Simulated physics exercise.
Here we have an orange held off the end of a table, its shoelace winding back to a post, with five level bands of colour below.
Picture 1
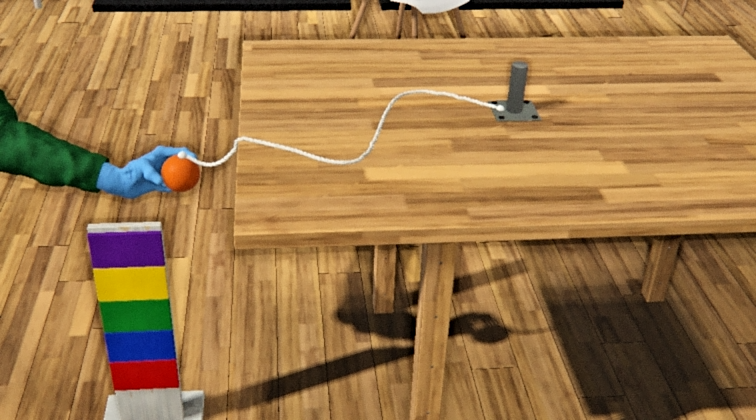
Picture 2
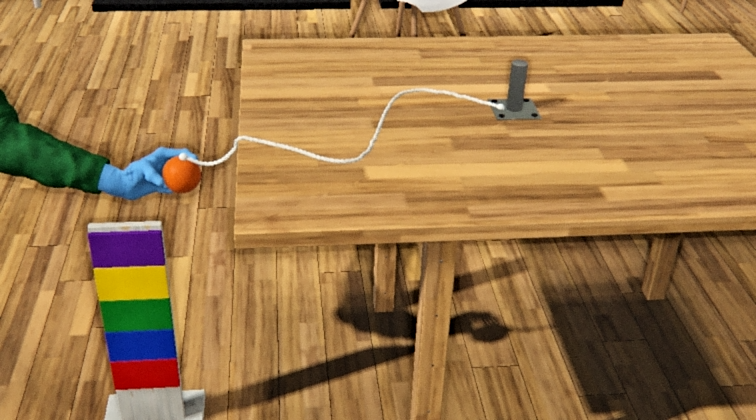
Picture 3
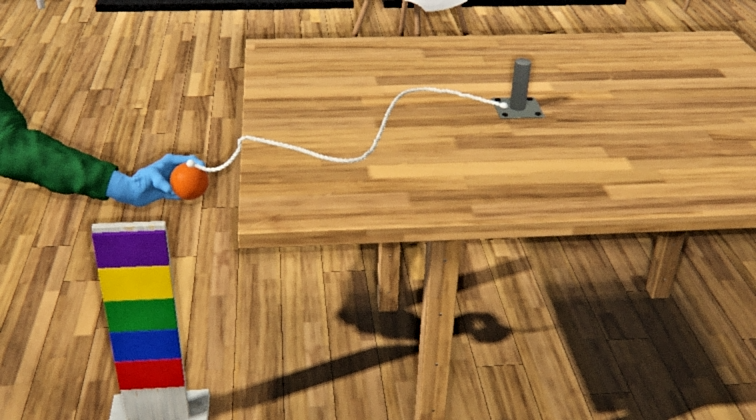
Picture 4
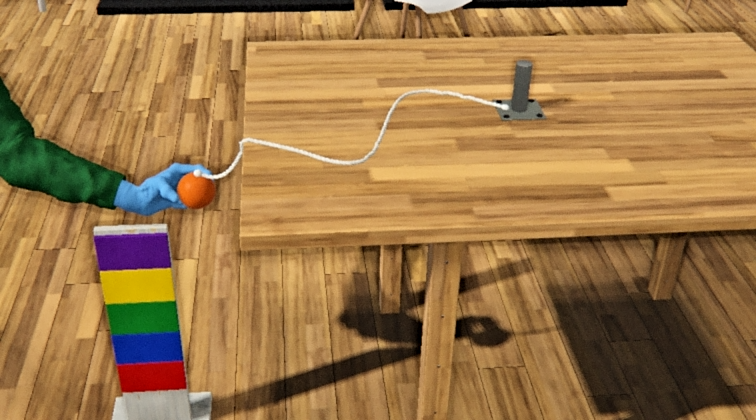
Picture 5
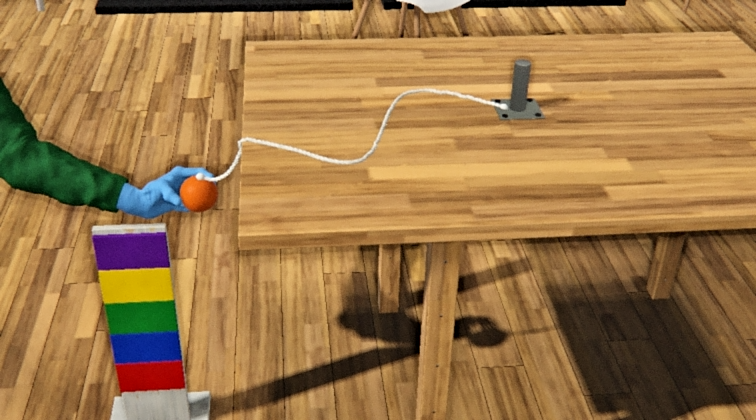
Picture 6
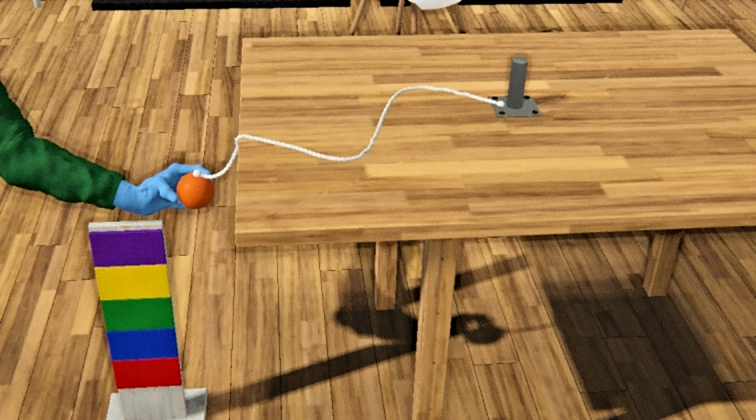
The video shows a gloved hand holding an orange ball tied to a white cord that winds across a wooden table to a post, above a colour-banded stand, as the hand shifts slightly down and to the right.
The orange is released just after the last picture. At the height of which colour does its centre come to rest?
The green one.
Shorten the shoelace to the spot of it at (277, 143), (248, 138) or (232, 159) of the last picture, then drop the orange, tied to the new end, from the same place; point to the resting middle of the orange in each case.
Try by try, around (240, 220), (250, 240) and (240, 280).
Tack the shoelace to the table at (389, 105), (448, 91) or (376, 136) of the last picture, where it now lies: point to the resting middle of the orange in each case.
Try by try, around (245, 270), (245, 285) and (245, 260).
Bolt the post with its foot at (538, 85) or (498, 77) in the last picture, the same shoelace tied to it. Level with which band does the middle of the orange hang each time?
Try by try: Yellow; green.
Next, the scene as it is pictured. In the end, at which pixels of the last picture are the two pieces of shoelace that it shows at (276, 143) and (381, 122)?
At (243, 195), then (317, 116).
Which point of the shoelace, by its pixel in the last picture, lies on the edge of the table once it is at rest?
It lies at about (356, 158).
A little later, orange near (263, 288); level with green.
Next, orange near (238, 295); level with green.
When it is over, orange near (249, 294); level with green. The shoelace holds its middle at green.
